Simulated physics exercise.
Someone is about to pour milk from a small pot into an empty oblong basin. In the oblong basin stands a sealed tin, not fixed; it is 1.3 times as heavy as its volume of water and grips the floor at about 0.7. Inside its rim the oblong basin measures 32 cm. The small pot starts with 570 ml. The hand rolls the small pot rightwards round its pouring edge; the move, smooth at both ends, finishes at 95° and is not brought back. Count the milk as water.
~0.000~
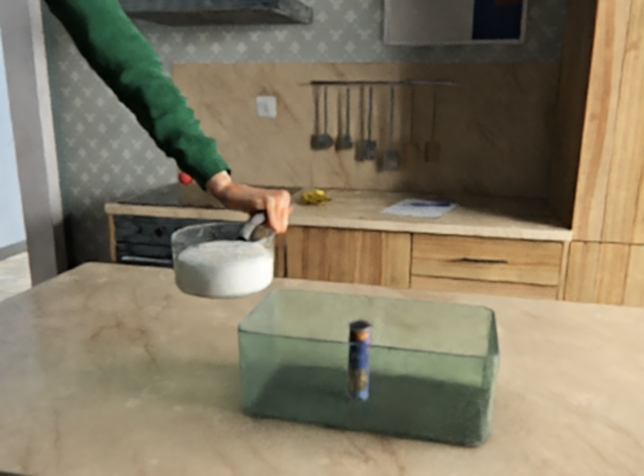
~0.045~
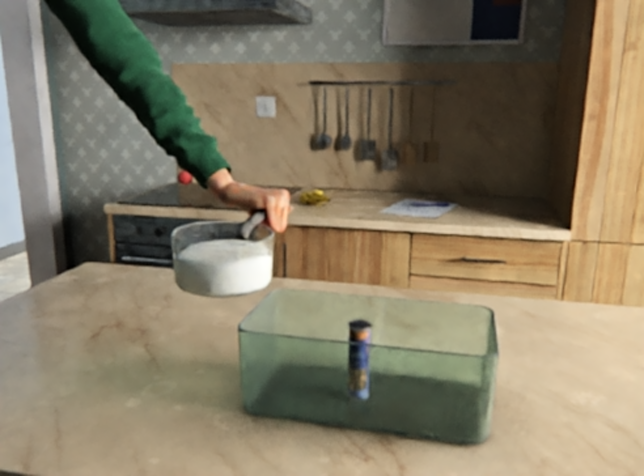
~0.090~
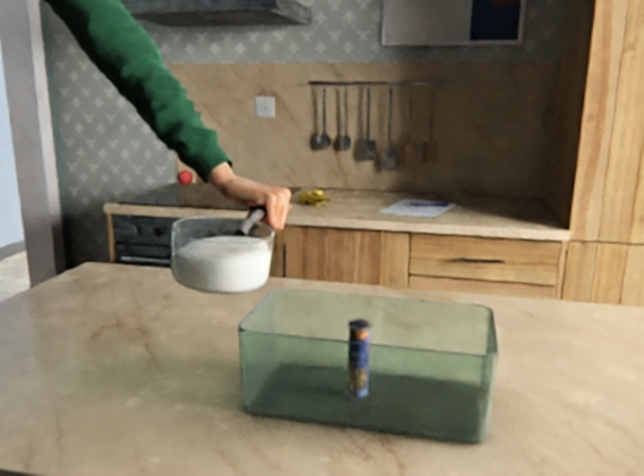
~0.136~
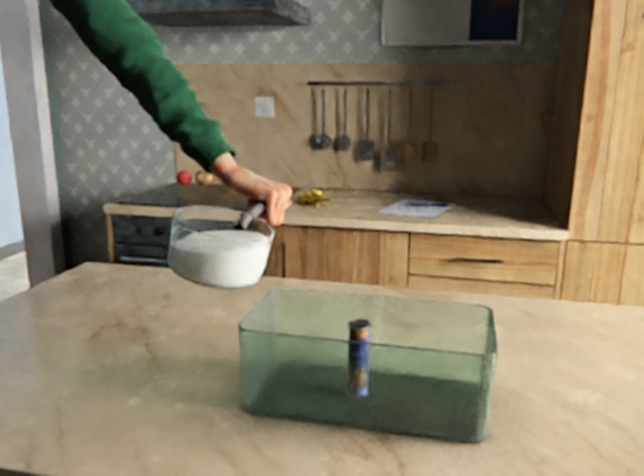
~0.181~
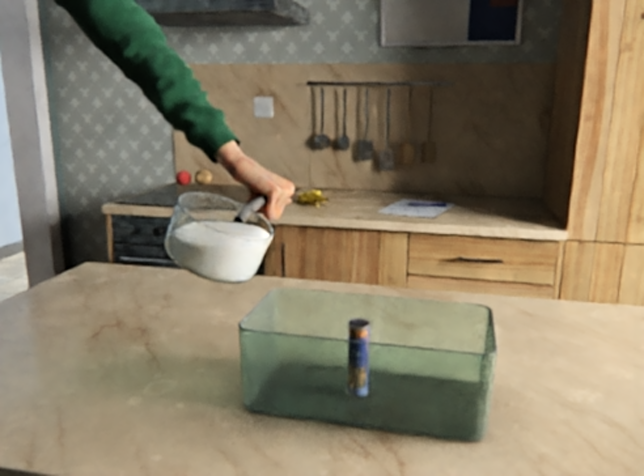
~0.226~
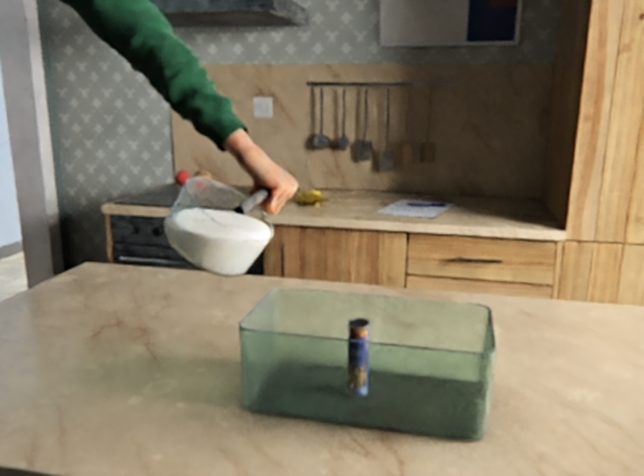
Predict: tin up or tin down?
It topples.
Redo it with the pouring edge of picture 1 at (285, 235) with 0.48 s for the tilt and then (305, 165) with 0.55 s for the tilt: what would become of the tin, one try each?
First it remains upright; then it keeps standing.
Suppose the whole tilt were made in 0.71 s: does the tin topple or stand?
The tin falls.
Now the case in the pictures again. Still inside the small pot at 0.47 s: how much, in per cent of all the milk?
Near 50 in a hundred.
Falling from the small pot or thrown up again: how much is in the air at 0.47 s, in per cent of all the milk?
About 46 per cent.
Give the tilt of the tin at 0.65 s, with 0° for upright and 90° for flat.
It is at some 15°.
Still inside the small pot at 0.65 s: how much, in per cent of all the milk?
Some 10 per cent.
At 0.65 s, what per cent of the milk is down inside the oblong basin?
Some 74 per cent.
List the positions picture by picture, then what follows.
Tilt 0°; pouring edge (270, 239); surface from (183, 249) to (269, 256); the oblong basin's rim runs from (256, 309) to (496, 332); the tin's top is at (360, 328), in the first picture.
Tilt 2°; pouring edge (270, 239); surface from (183, 248) to (269, 253), in the second picture.
Tilt 6°; pouring edge (270, 239); surface from (181, 245) to (268, 249), in the third picture.
Tilt 14°; pouring edge (270, 239); surface from (179, 238) to (268, 242), in the fourth picture.
Tilt 23°; pouring edge (269, 238); surface from (177, 227) to (268, 236), in the fifth picture.
Tilt 34°; pouring edge (269, 238); surface from (176, 212) to (270, 232), in the sixth picture.
Then, 0.47 s in, the tilt is 90° and 49 per cent is still to pour; the tin stands where it began.
Then, 0.65 s in, the tilt is 95° and 9 per cent is still to pour; the tin leans 16°.
Then, 0.84 s in, the tilt is 95° and 3 per cent is still to pour; the tin lies on its side.
Then, 1.05 s in, the tilt is 95° and 1 per cent is still to pour; the tin lies on its side.
Finally, the tin lies on its side.
